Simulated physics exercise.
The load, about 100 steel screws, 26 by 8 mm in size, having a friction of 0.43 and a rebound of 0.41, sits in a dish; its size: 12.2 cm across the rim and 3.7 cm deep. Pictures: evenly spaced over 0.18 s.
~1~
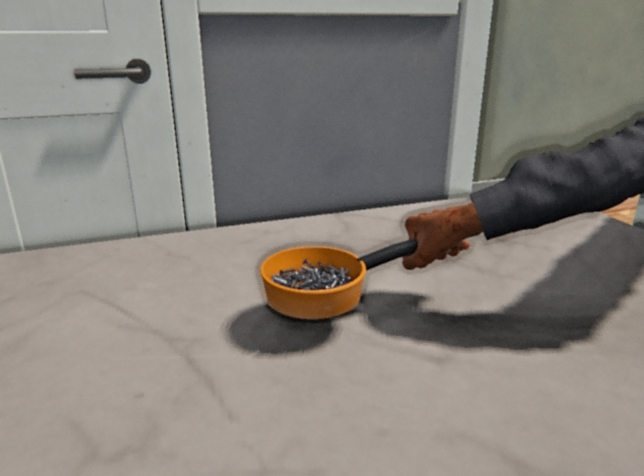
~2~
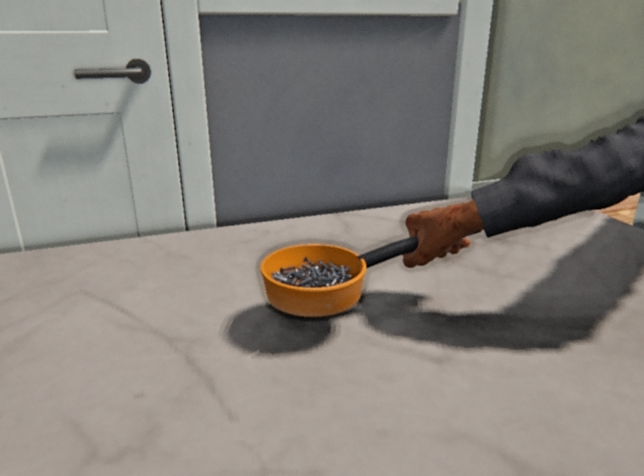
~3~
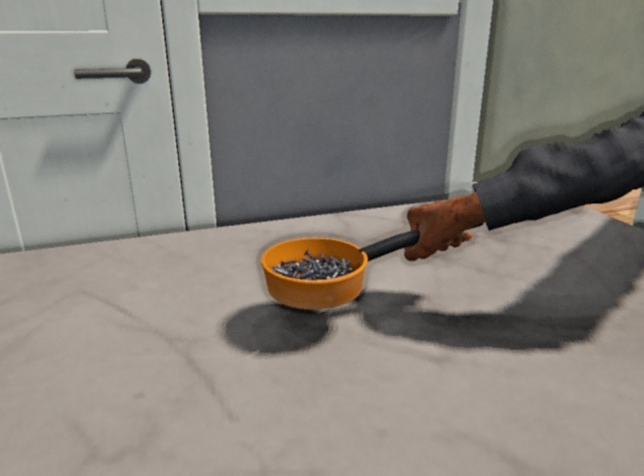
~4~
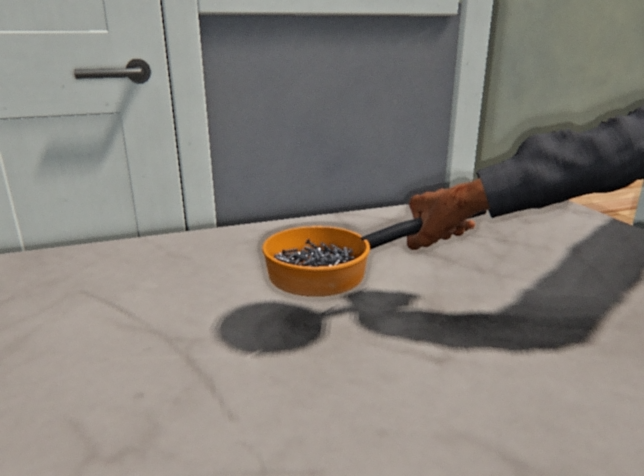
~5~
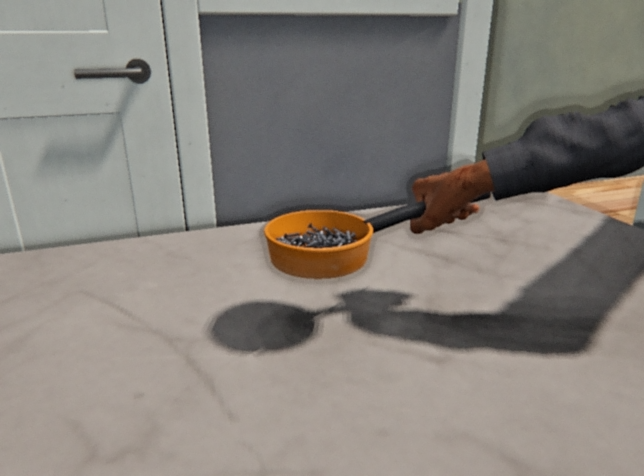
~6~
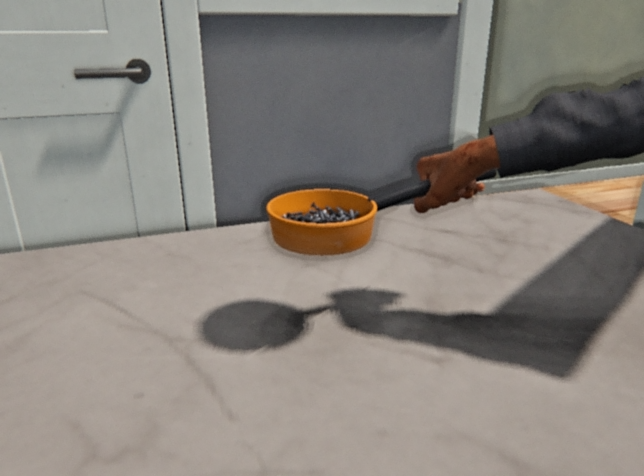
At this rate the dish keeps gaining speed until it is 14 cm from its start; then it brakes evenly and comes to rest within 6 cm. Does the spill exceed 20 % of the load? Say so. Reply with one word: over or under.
Under.
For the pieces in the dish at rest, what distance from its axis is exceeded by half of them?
Result: Roughly 3.5 centimetres.
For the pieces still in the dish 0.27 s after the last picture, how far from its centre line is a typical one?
3.5 cm or so.
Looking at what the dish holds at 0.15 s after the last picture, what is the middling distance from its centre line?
Close to 3.5 cm, I'd say.
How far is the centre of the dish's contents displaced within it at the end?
Displacement: Around 1.5 cm.
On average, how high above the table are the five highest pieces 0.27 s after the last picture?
About 27 cm.
Then, 0.15 s after the last picture, dish 100 %; middle of the pieces not yet landed near (344, 110).
Then, 0.27 s after the last picture, dish 100 %; middle of the pieces not yet landed near (352, 119).
Then, 0.39 s after the last picture, dish 100 %; middle of the pieces not yet landed near (351, 120).
Then, 0.50 s after the last picture, dish 100 %; middle of the pieces not yet landed near (350, 120).
In the end, dish 100 %.
